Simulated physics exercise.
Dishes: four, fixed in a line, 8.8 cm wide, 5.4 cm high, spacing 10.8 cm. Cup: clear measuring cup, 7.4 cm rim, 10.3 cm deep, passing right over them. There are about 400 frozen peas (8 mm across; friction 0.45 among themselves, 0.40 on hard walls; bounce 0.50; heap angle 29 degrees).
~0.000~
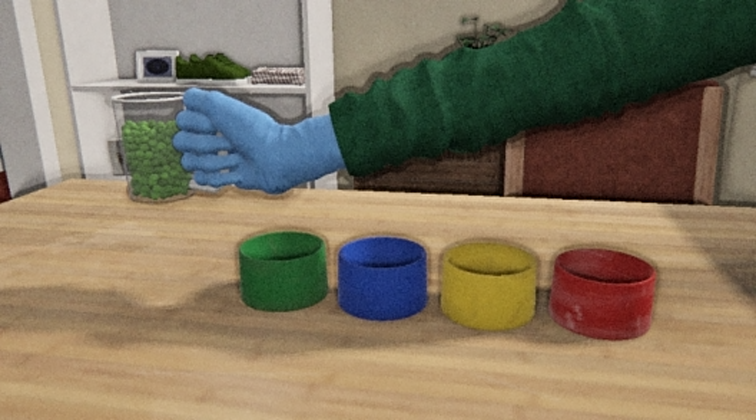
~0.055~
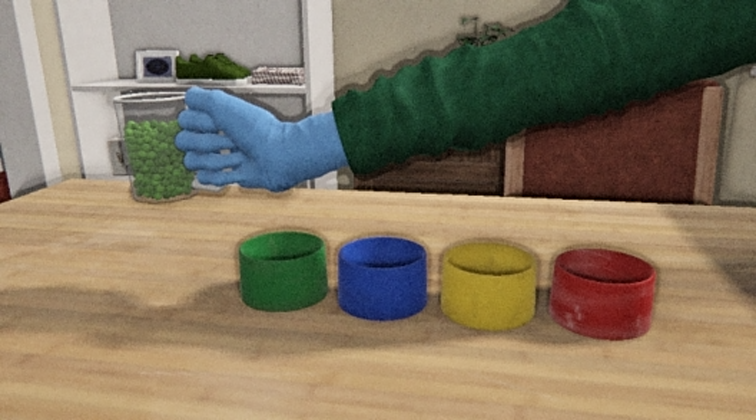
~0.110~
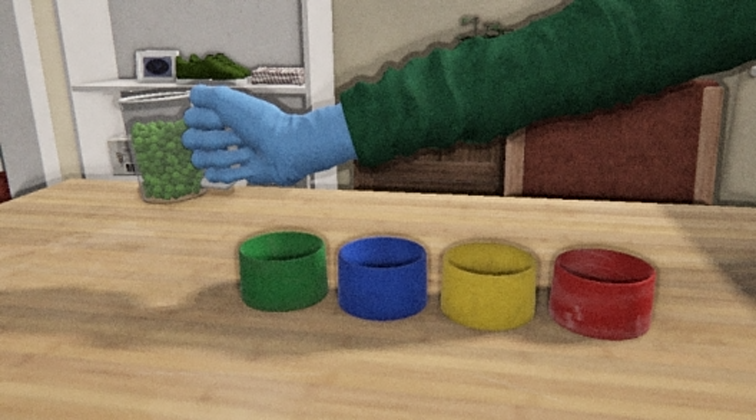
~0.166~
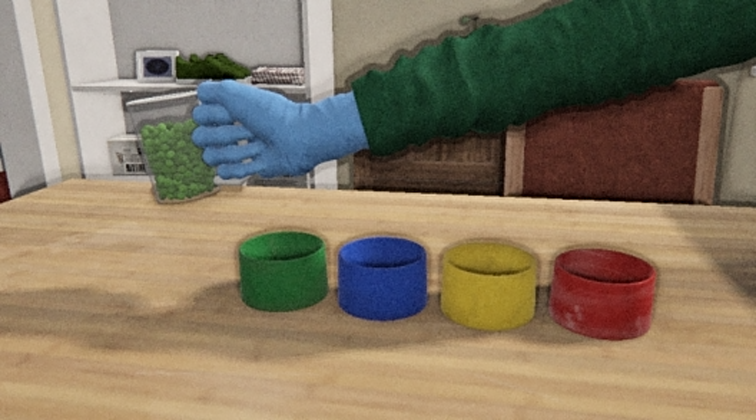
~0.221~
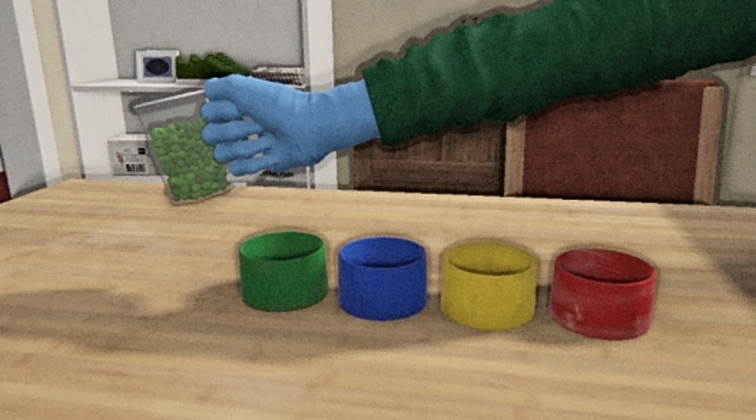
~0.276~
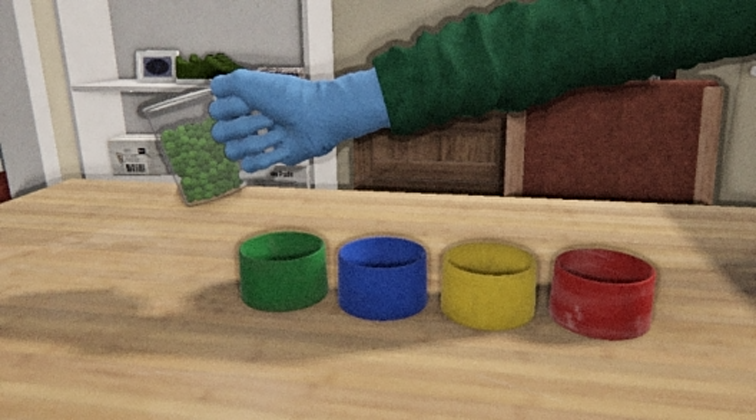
A blue-gloved hand in a green sleeve held a clear cup of green peas above a wooden table, then moved it slightly right while tilting it, behind four dishes colored green, blue, yellow and red.
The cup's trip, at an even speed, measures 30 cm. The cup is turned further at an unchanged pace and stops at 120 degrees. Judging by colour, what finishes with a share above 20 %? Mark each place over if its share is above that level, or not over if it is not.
Red dish: Not over, blue dish: Over, green dish: Not over, yellow dish: Not over, counter: Not over.
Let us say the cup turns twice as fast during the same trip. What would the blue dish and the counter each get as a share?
It would be blue 0 and counter 20.
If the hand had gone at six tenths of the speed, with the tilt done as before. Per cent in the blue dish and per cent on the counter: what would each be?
Shares - blue 0, counter 20.
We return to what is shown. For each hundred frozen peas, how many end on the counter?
Some 0 in a hundred.
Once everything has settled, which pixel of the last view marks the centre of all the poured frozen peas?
I'd say roughly (381, 273).
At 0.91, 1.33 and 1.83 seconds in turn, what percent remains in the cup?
In turn: 100 %, 95 %, 15 %.
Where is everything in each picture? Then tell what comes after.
Cup at (158, 147), tilt 0 degrees, lip at (119, 97), moved 0.0 cm; middle of the pieces at (164, 159); green dish at (282, 246); blue dish at (382, 252); yellow dish at (489, 259); red dish at (604, 266), in the first picture.
Cup at (160, 147), tilt 1 degrees, lip at (121, 98), moved 0.3 cm; middle of the pieces at (166, 159), in the second picture.
Cup at (167, 147), tilt 4 degrees, lip at (126, 100), moved 1.1 cm; middle of the pieces at (174, 159), in the third picture.
Cup at (178, 148), tilt 8 degrees, lip at (134, 103), moved 2.3 cm; middle of the pieces at (185, 159), in the fourth picture.
Cup at (189, 148), tilt 12 degrees, lip at (142, 106), moved 3.5 cm; middle of the pieces at (197, 159), in the fifth picture.
Cup at (199, 148), tilt 17 degrees, lip at (151, 110), moved 4.7 cm; middle of the pieces at (208, 159); green dish at (282, 246); blue dish at (382, 252); yellow dish at (489, 259); red dish at (604, 266). The cup turns about 75 degrees a second and travels 22 cm a second, in the sixth picture.
After 0.91 s, tilt 66 degrees; cup holds 100 %.
Then, at 1.33 s, tilt 98 degrees; cup holds 95 %.
After 1.83 s, tilt 120 degrees; cup holds 15 %, blue 80 %.
In the end, at 2.5 s, red 0 %, blue 100 %, green 0 %, yellow 0 %, counter 0 %.
